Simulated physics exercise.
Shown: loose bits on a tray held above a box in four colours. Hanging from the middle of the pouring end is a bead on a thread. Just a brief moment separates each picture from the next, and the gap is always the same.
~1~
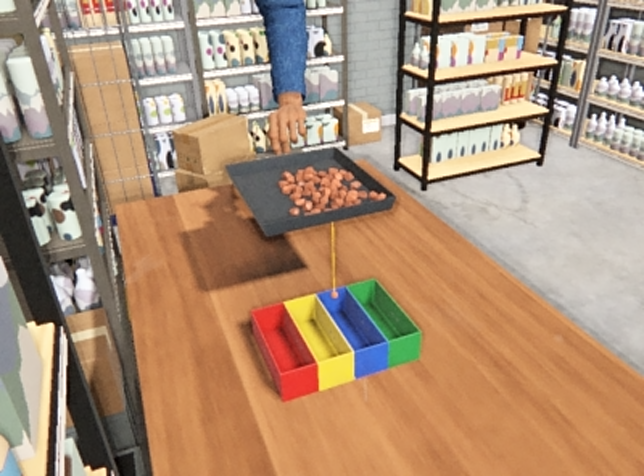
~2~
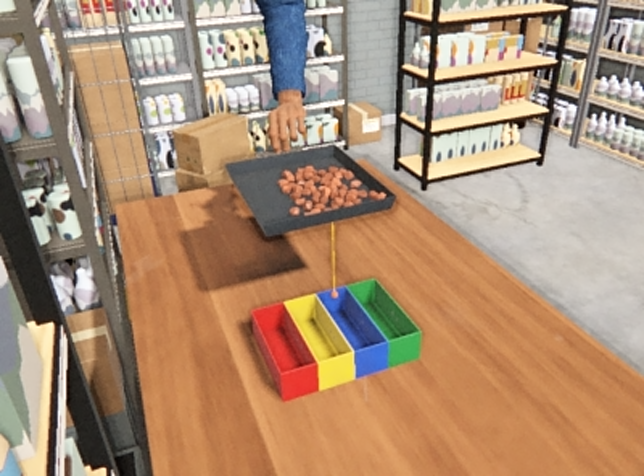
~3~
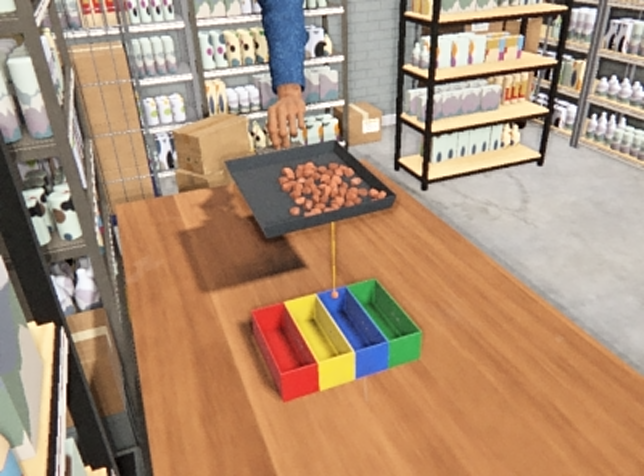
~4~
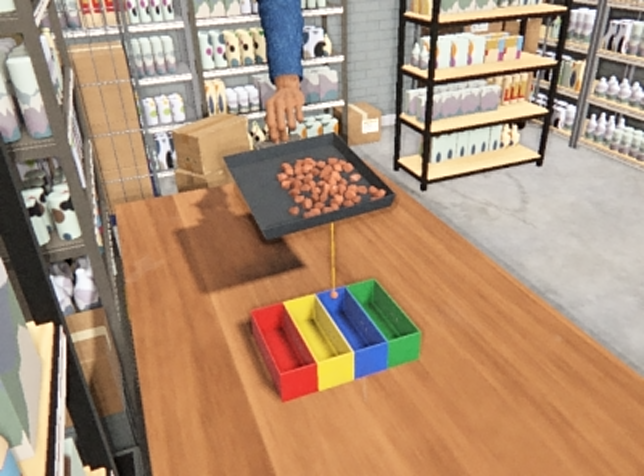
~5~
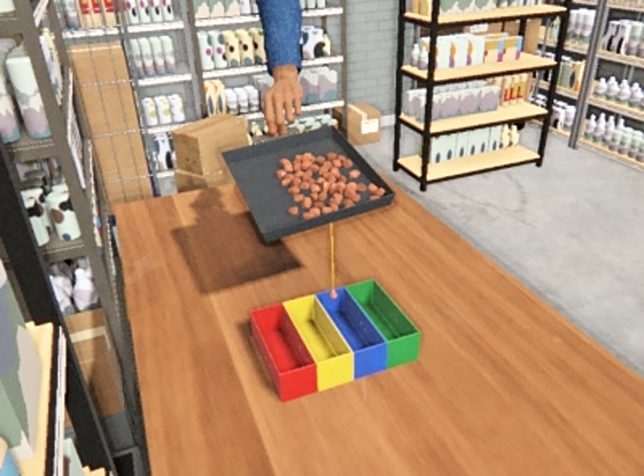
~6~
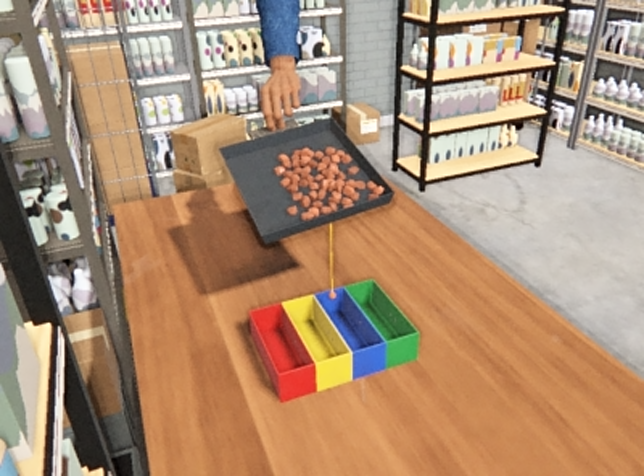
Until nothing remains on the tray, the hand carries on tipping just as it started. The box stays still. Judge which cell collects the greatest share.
I would say the red one.
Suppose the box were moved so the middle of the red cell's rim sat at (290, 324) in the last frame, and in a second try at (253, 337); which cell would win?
At the first place the red cell, at the second the yellow cell.
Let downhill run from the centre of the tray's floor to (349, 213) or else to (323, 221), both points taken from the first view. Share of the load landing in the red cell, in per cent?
Close to 0 percent first and close to 10 percent second.
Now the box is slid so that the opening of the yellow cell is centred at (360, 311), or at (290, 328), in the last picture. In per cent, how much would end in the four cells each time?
Roughly 10 per cent, then roughly 100 per cent.
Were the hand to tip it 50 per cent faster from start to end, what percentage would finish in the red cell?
That works out at roughly 60 per cent.
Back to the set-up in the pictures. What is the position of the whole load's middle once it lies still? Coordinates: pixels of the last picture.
Roughly at (284, 352).
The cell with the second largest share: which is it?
The cell in second spot is that yellow cell.
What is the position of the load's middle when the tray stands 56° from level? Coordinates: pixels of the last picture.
The load is centred around (300, 212).
Soon after the last picture, tray tipped steeply; nearly all on the tray; a stray few falling or outside the box.
A little later, tray tipped right over; most on the tray; a small part in the red cell; a small part falling or outside the box.
Later still, tray tipped past a quarter turn; about two thirds in the red cell; about a quarter in the yellow cell; a stray few in the blue cell; a small part falling or outside the box.
At rest, tray tipped past a quarter turn; about two thirds in the red cell; about a quarter in the yellow cell; a stray few in the blue cell; none in the green cell; a small part outside the box.
